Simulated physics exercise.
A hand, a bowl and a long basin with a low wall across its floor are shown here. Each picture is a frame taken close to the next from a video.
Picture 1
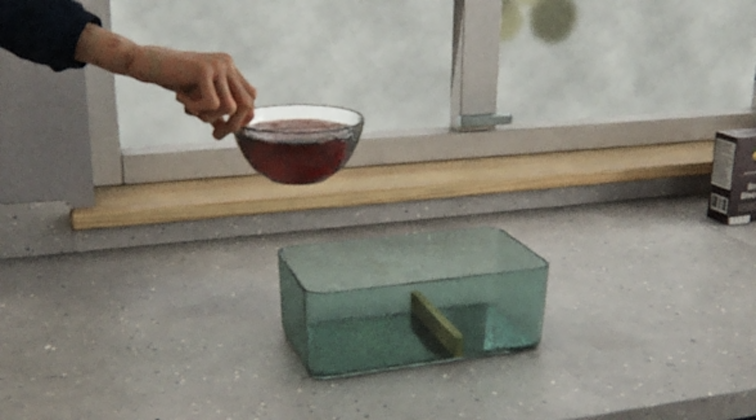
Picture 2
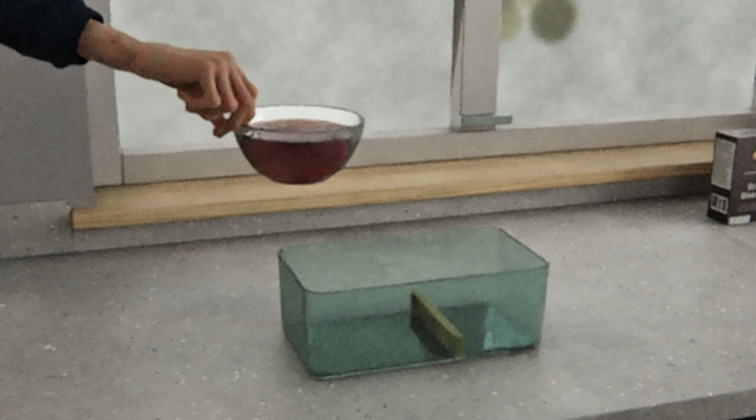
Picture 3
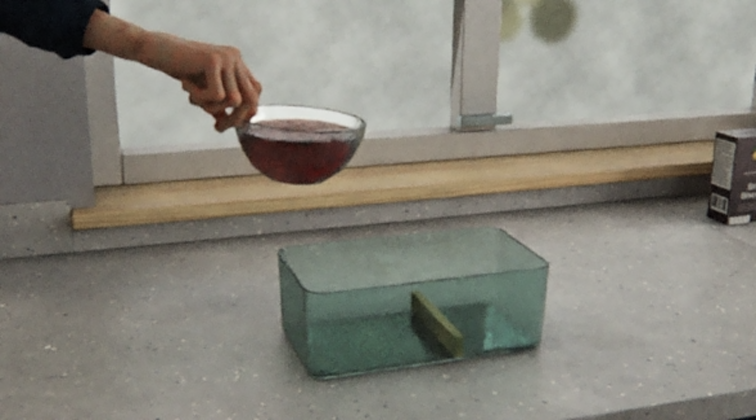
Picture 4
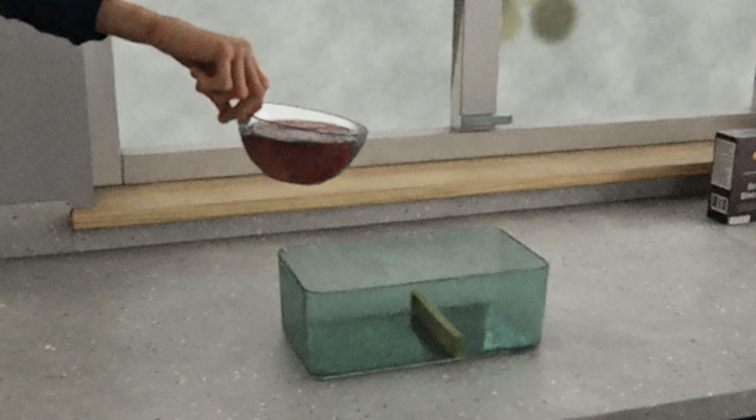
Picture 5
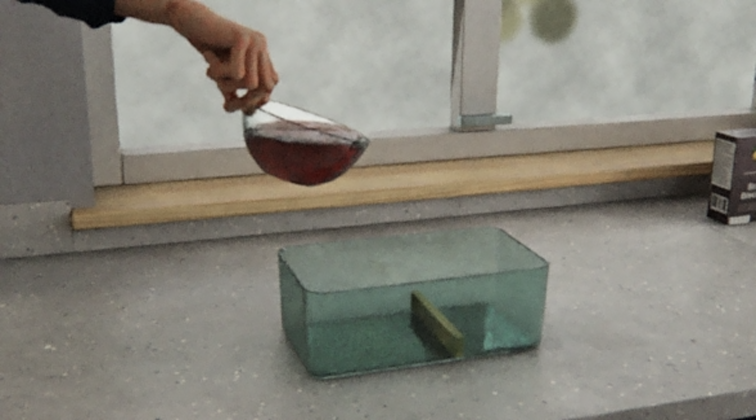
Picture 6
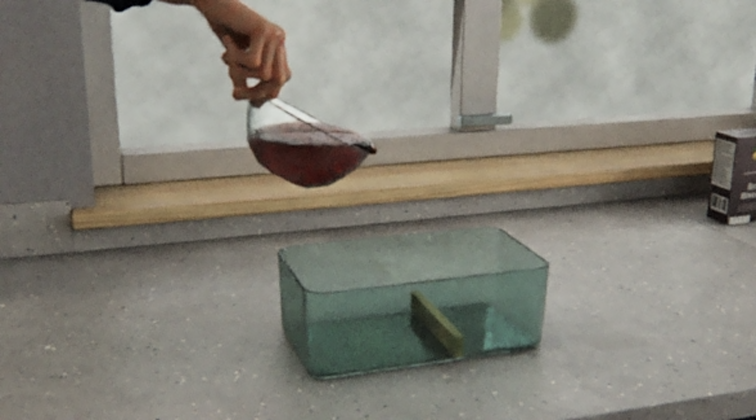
A hand reaching in from the upper left holds a clear glass bowl of dark red liquid above a speckled grey counter, seen from slightly above by a still camera. Below sits a long, see-through green basin with a low olive wall across its floor, before a pale window with a wooden sill and a dark box at right. The hand stays nearly still, then shifts right and tilts the bowl rightward, slowly then more steeply, bringing the red liquid to its lowered edge.
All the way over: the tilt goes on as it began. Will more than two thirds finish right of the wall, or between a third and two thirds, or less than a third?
Right of the wall there will be less than a third.
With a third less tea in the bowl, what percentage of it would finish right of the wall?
About 10 percent.
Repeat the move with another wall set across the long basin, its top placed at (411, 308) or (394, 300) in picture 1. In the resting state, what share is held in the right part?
The first one comes to 40 percent, while the second comes to 65 percent.
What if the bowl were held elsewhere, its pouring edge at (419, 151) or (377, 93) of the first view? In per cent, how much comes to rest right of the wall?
In turn 65 and 30 in a hundred.
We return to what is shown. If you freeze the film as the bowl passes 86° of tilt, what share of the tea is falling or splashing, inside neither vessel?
It comes to 40 per cent or so.
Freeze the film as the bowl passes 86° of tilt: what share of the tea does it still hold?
Some 15 in a hundred has yet to spill out.
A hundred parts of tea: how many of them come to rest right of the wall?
That is roughly 10 percent of it.
A moment on, the bowl is tipped on its side and 17 per cent is still to pour, 41 is left of the wall and 1 right of it.
Next, the bowl is tipped right over and 0 per cent is still to pour, 88 is left of the wall and 6 right of it.
Then the bowl is tipped right over and 0 per cent is still to pour, 88 is left of the wall and 10 right of it.
Later the bowl is tipped right over and 0 per cent is still to pour, 86 is left of the wall and 11 right of it.
In the end 86 per cent lies left of the wall, 12 right of it and 2 outside.
